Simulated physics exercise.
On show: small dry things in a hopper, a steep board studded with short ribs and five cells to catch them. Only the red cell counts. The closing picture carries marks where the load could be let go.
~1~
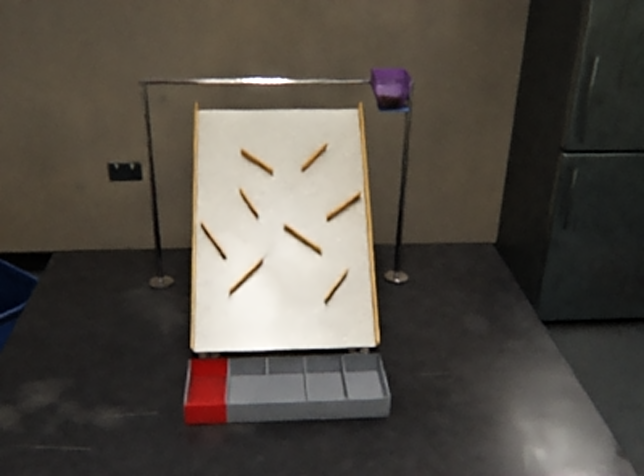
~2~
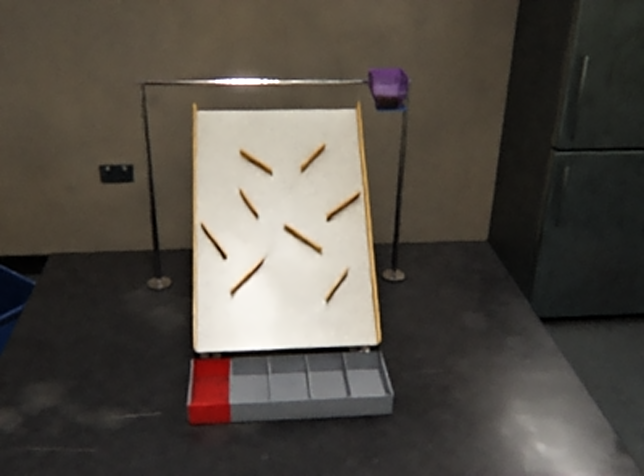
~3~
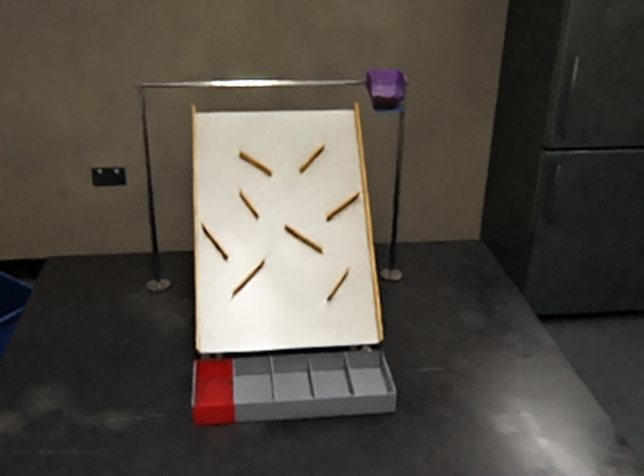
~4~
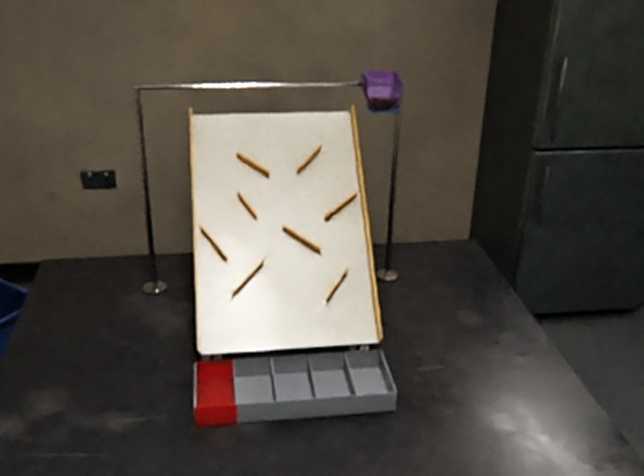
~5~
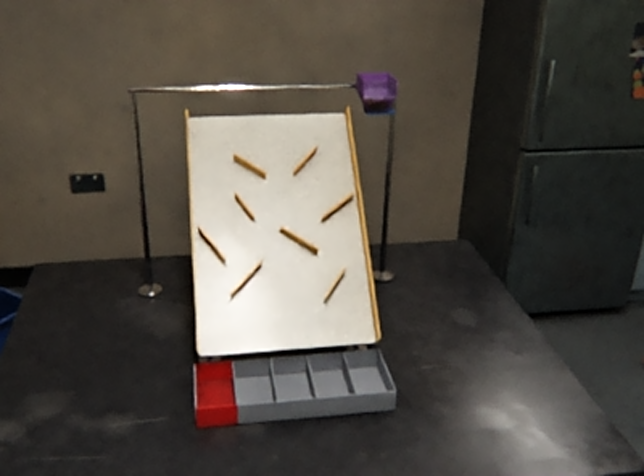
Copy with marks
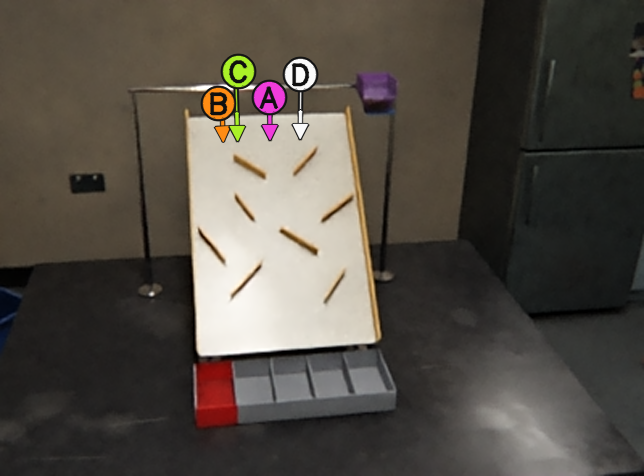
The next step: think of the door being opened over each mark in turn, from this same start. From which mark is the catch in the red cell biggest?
B.
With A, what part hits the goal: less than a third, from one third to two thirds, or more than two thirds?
Less than a third.
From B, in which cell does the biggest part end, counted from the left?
The first.
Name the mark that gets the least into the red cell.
That is mark A.
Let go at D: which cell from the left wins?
The first.
On the marked copy, mark A meets the board at (269, 134); mark B meets the board at (223, 136); mark C meets the board at (237, 135); mark D meets the board at (300, 133).
Choosing A, just a few in the red cell, the larger part in other cells, about a tenth outside the box.
Choosing B, roughly two thirds in the red cell, roughly a quarter in other cells.
Choosing C, roughly a third in the red cell, roughly half in other cells, about a tenth outside the box.
Choosing D, roughly a third in the red cell, roughly half in other cells, about a tenth outside the box.
